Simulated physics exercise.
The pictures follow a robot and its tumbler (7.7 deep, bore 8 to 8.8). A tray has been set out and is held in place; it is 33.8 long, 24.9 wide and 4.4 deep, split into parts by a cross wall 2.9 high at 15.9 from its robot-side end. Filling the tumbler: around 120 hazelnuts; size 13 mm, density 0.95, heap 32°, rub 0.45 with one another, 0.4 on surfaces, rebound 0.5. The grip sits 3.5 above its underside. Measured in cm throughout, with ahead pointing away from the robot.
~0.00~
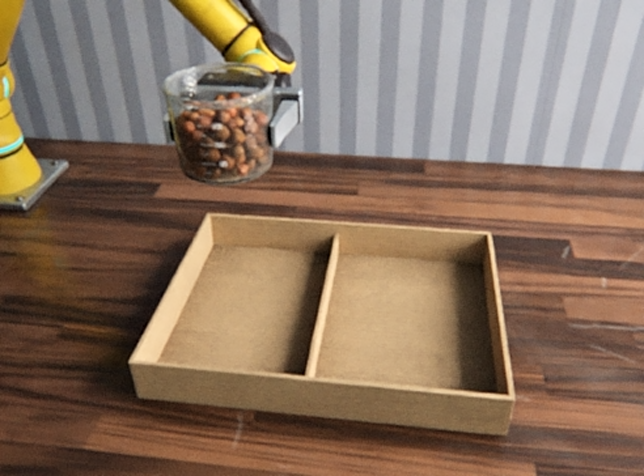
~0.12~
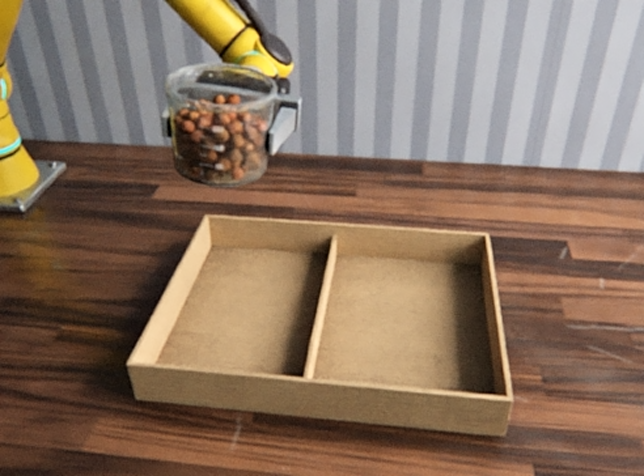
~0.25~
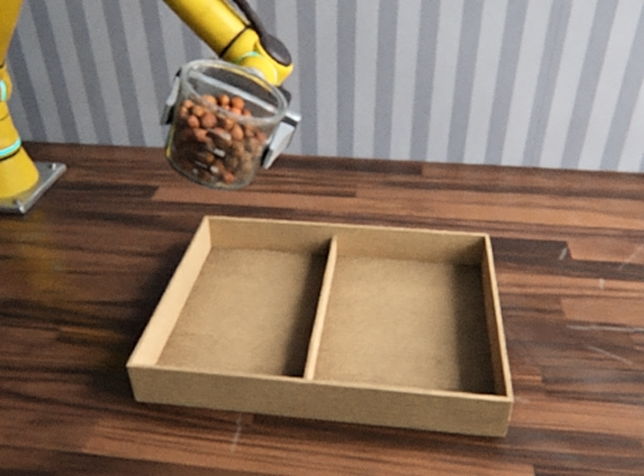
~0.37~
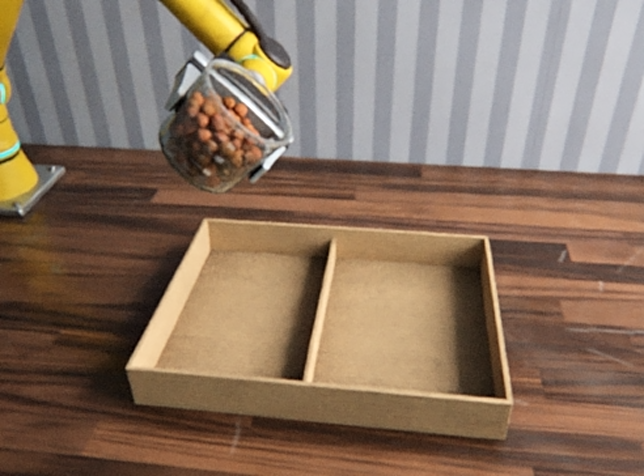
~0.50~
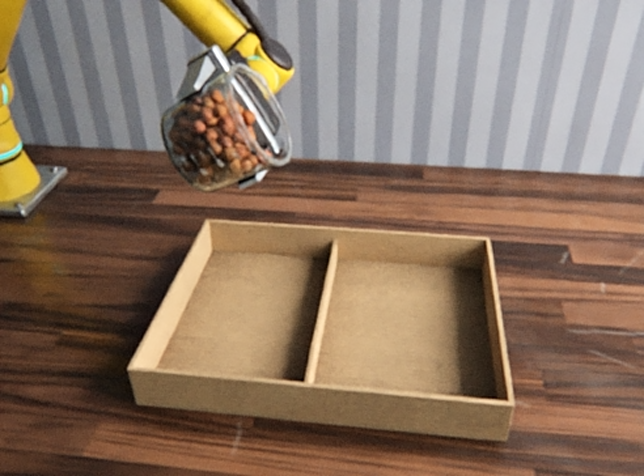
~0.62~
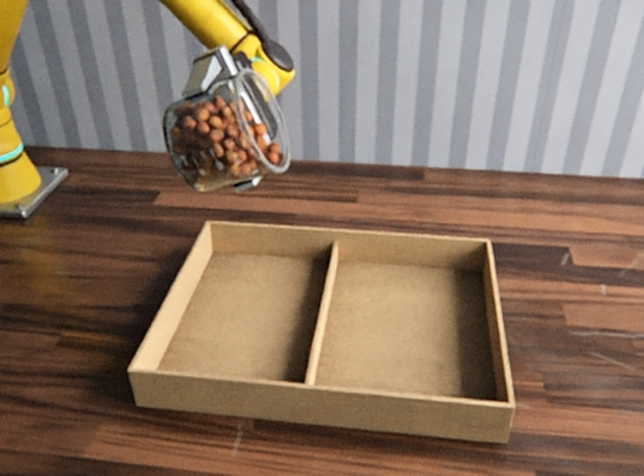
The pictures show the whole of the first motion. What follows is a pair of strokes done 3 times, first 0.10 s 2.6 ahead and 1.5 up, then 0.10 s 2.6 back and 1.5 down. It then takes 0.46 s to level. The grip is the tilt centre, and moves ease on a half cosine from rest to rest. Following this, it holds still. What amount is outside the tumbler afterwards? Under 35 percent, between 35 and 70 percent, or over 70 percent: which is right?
The right one is between 35 and 70 percent.
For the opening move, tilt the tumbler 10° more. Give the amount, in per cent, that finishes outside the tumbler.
About 75 %.
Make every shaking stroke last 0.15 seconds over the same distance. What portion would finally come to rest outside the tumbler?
Estimate: Near 25 per cent.
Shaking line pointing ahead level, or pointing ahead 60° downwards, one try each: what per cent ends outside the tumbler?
Result: Approx. 50 % and 5 %, one try each.
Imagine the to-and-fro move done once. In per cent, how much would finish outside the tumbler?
I'd expect close to 30 per cent then.
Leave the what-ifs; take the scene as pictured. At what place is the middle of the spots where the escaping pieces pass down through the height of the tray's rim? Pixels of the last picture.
Look at roughly (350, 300) in the last picture.
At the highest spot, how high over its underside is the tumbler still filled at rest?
About 5.0 cm.
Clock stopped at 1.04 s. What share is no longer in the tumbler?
I'd say some 45 percent.
After 1.04 s, tilted 67° forward, highest piece 23 above the table; 68 in the tumbler, 26 in the far-side part, 3 in the robot-side part, 22 in flight or on a rim.
After 1.47 s, tilted 29° forward, highest piece 24 above the table; 56 in the far-side part, 51 in the tumbler, 11 in the robot-side part, 1 on the table or floor.
After 1.88 s, level, highest piece 24 above the table; 56 in the far-side part, 51 in the tumbler, 11 in the robot-side part, 1 on the table or floor.
After 2.93 s, level, highest piece 24 above the table; 56 in the far-side part, 51 in the tumbler, 11 in the robot-side part, 1 on the table or floor.
In the end, 56 in the far-side part, 51 in the tumbler, 11 in the robot-side part, 1 on the table or floor. That is 57 % outside the tumbler.
